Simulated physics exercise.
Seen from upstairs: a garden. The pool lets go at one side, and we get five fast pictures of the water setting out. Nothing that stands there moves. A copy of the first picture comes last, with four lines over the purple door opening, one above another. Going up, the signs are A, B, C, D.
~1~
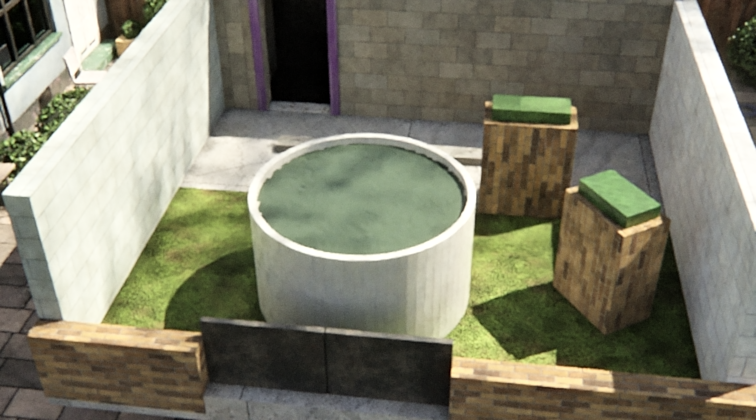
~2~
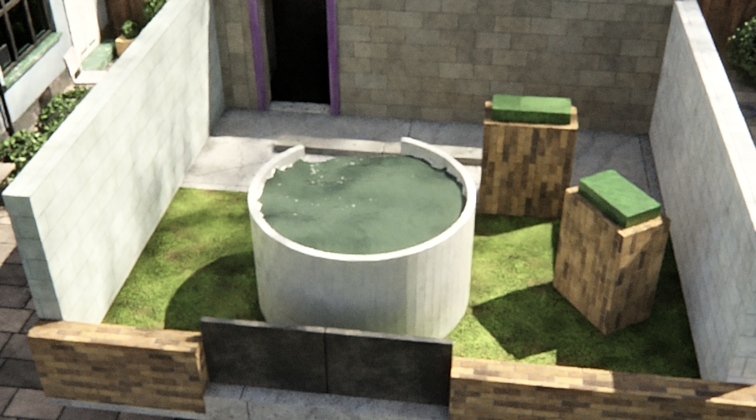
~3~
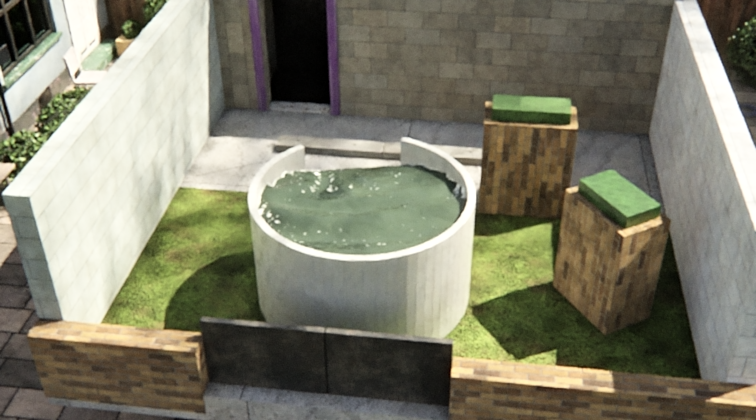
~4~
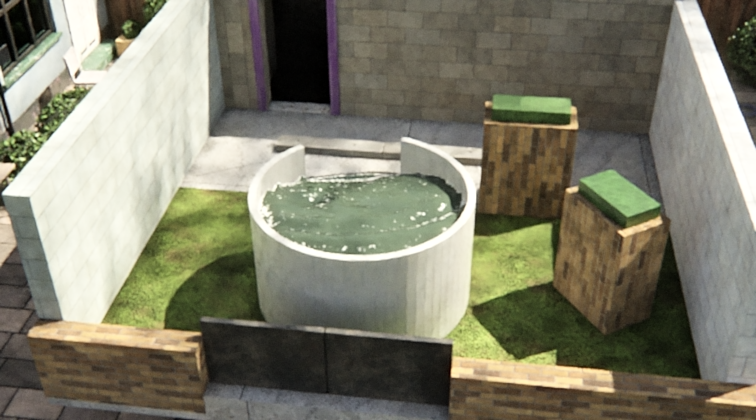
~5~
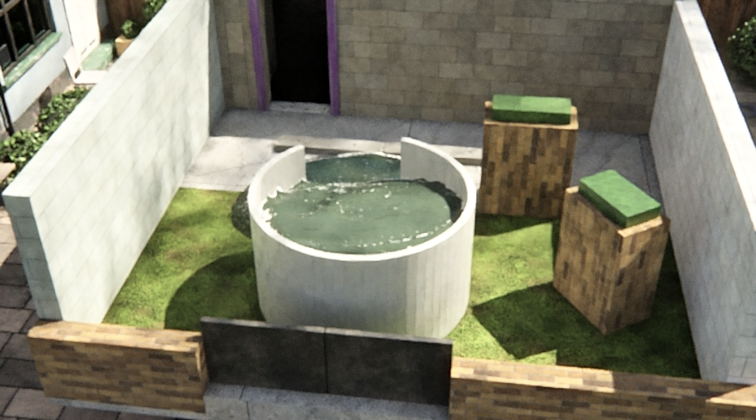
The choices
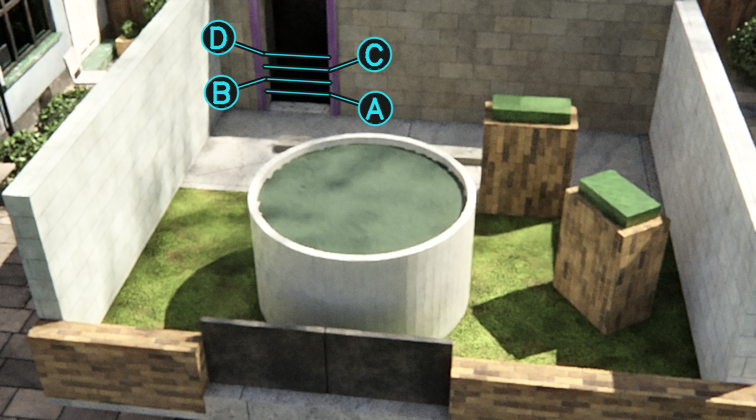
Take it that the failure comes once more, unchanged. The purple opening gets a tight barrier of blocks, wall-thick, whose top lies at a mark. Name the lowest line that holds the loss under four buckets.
The limit is B.
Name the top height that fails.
The answer is A.
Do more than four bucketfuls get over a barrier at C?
No, not at all.
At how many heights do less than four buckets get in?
Three of the four.
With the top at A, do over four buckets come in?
Yes.
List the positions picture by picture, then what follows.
Water in the pool at rest, its middle at (362, 197); foot of the purple doorway at (299, 112); shut gate at (326, 341).
Water covers 1 % of the ground, its front hidden from here.
Water covers 4 % of the ground, its front hidden from here.
Water covers 9 % of the ground, its front hidden from here.
Water covers 14 % of the ground and shows as far out as (245, 197).
On the marked copy, A at (298, 92); B at (297, 80); C at (296, 68); D at (296, 55); from the bottom up A, B, C, D.
With A, about 9 bucketfuls get in.
With B, a splash gets over, under a bucket.
With C, nothing gets over.
With D, nothing gets over.
